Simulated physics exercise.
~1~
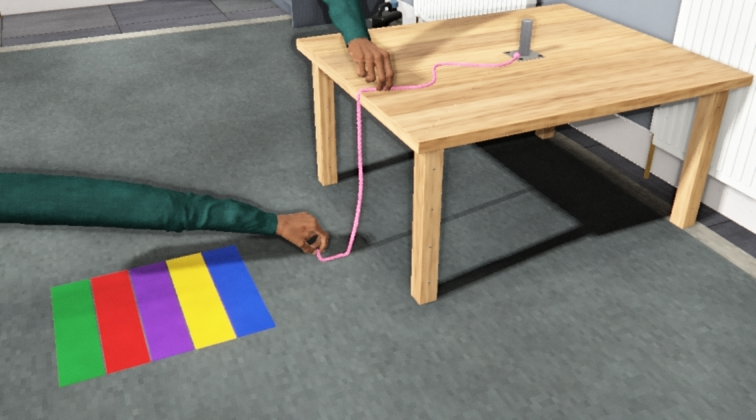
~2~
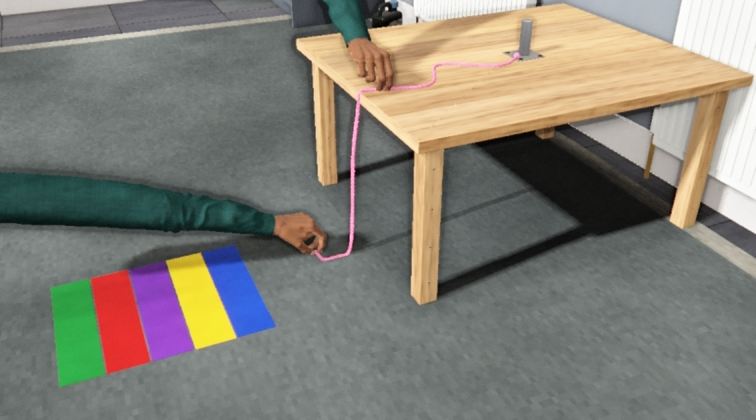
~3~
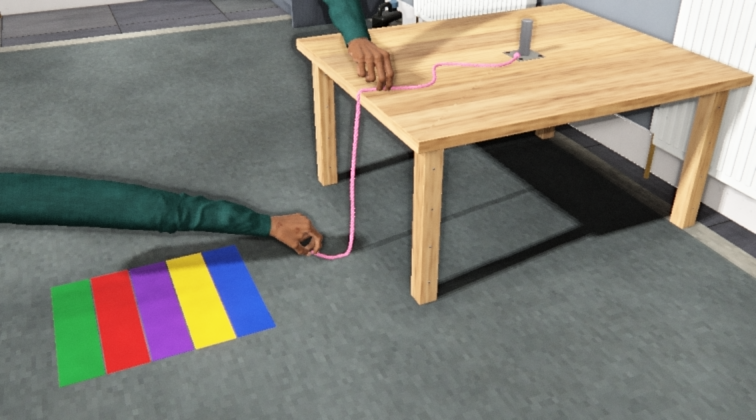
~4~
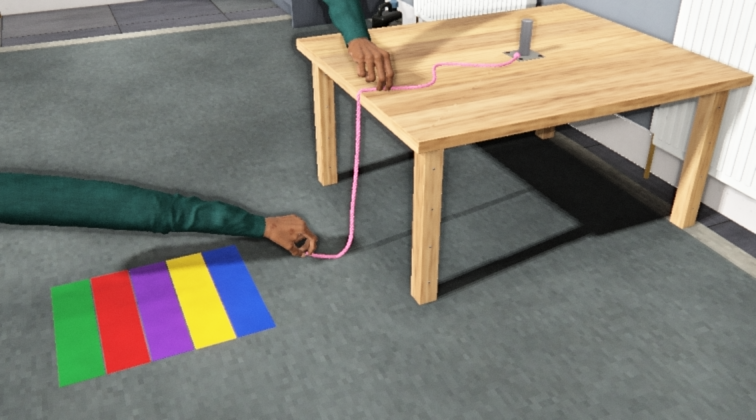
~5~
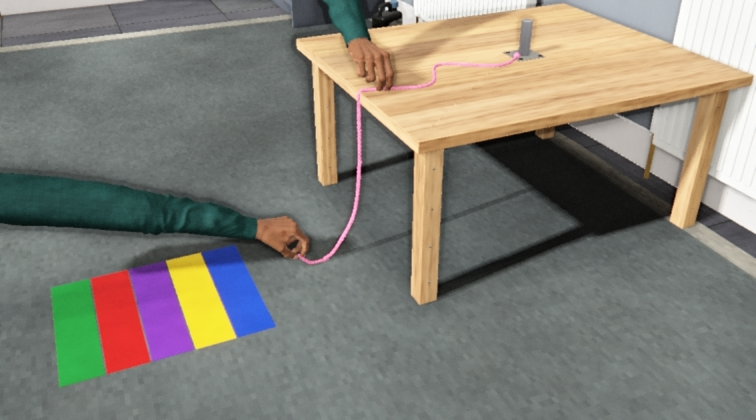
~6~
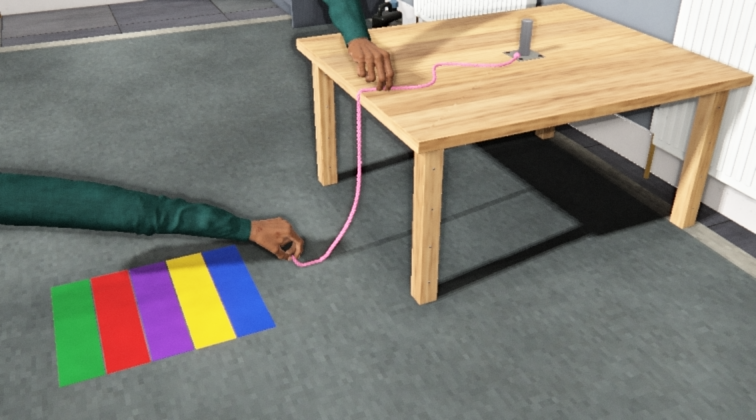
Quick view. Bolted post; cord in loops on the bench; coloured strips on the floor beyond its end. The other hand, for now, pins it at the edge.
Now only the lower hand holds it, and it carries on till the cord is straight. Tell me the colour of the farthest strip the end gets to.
The farthest it gets is purple.
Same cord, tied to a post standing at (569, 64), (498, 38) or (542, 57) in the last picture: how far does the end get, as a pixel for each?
The spots are near (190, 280), (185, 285) and (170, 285).
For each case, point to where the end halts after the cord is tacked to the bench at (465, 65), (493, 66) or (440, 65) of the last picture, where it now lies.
Estimated pixels in sequence: (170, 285), (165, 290) and (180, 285).
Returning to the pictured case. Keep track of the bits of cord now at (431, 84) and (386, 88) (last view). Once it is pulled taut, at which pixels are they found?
One ends up around (389, 84), the other around (349, 103).
Soon after, end near (218, 275); over blue.
Then, end near (179, 285); over yellow.
At full stretch, end near (155, 290); over purple. It gets as far as the purple strip.
